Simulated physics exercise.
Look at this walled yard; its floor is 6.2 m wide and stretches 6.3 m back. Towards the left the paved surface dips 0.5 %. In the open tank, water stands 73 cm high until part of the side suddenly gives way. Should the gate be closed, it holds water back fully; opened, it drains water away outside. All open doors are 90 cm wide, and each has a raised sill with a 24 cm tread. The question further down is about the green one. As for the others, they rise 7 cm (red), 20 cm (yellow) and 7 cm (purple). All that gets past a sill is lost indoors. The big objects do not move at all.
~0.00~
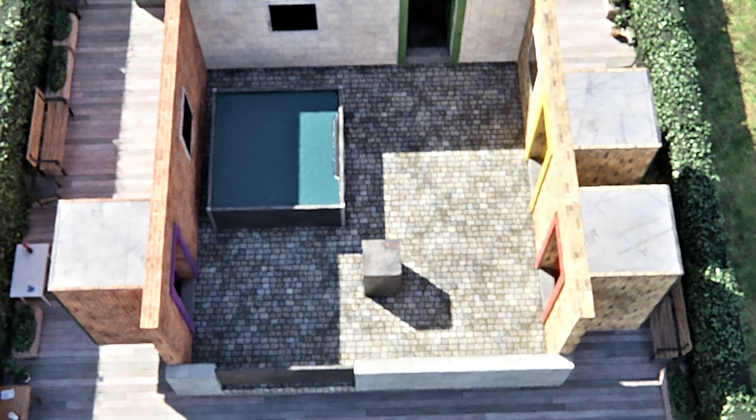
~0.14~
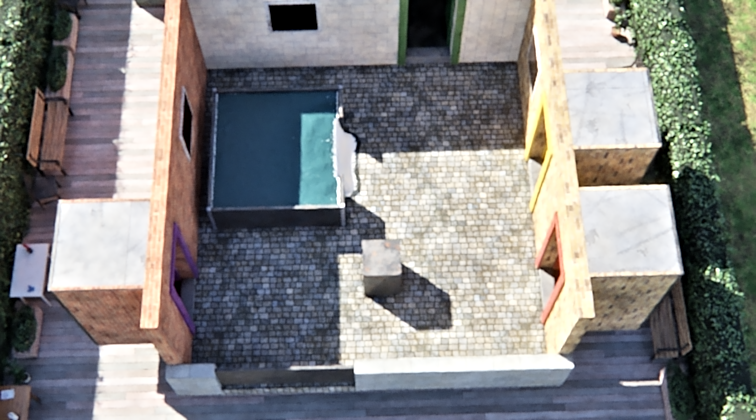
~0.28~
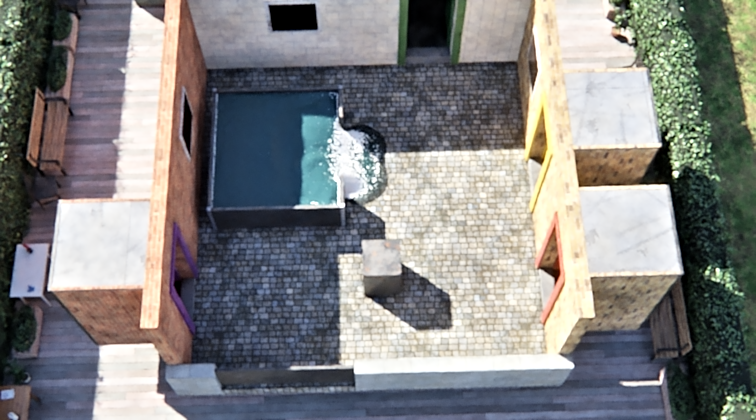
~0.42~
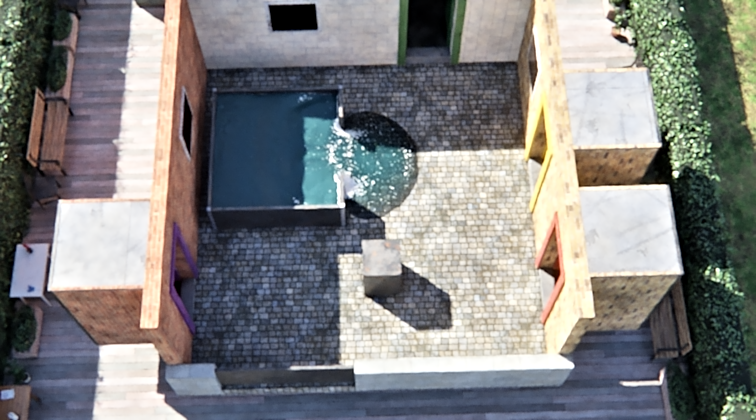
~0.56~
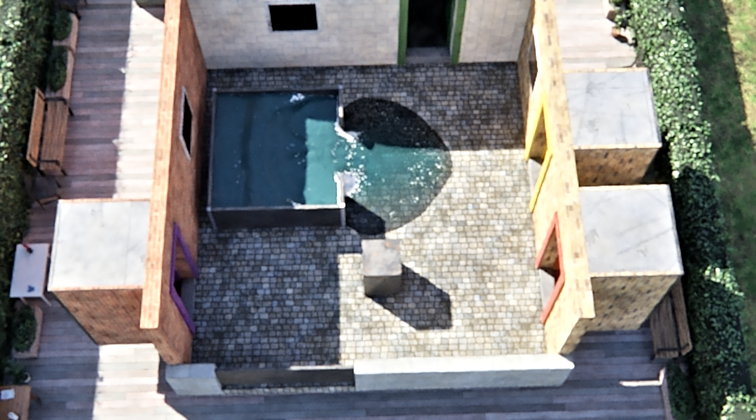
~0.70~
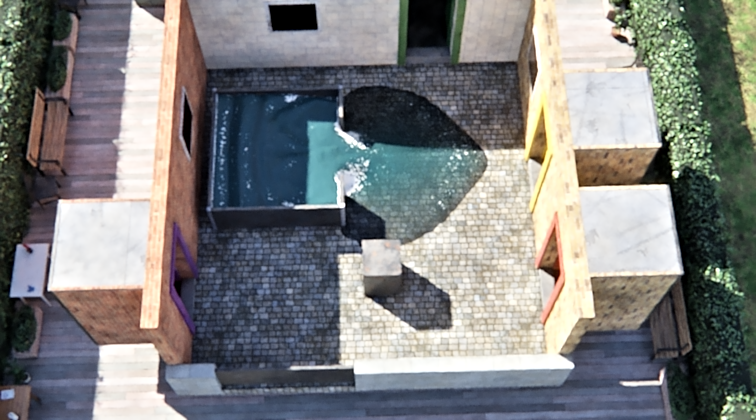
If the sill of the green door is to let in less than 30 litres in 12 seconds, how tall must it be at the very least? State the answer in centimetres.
At the very least, close to 13 cm.
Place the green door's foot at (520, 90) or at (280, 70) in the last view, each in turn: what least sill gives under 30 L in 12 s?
24 and 10.0 cm.
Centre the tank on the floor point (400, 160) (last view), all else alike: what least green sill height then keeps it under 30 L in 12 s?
At least roughly 8.0 cm high.
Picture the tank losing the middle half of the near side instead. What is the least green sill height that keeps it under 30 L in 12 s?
Close to 6.5 cm at the least.
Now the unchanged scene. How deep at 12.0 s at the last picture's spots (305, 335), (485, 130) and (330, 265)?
Approx. 7 / 6 / 7 cm.
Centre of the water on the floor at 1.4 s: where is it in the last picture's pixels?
Around (318, 165).
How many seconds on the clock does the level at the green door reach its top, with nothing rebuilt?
Near 5.0 seconds.
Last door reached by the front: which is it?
That would be the purple door.
After 1.4 s water covers 40 % of the floor, deepest (38 cm) near (354, 169); 7 cm at the green door, 0 litres in over its 21 cm sill.
After 3.0 s water covers 50 % of the floor, deepest (35 cm) near (521, 131); 16 cm at the green door, 0 litres in over its 21 cm sill.
After 12.0 s water covers 100 % of the floor, deepest (18 cm) near (207, 91); 6 cm at the green door, 0 litres in over its 21 cm sill.
At the green door as built, the water arrived by 1.2 s and peaked near 18 cm at 4.8 s.
Run again over the same 12 s with other heights there, 51 litres in over 11.5 cm, 8 litres over 16 cm. The limit of 30 litres is kept from about 13 cm up.
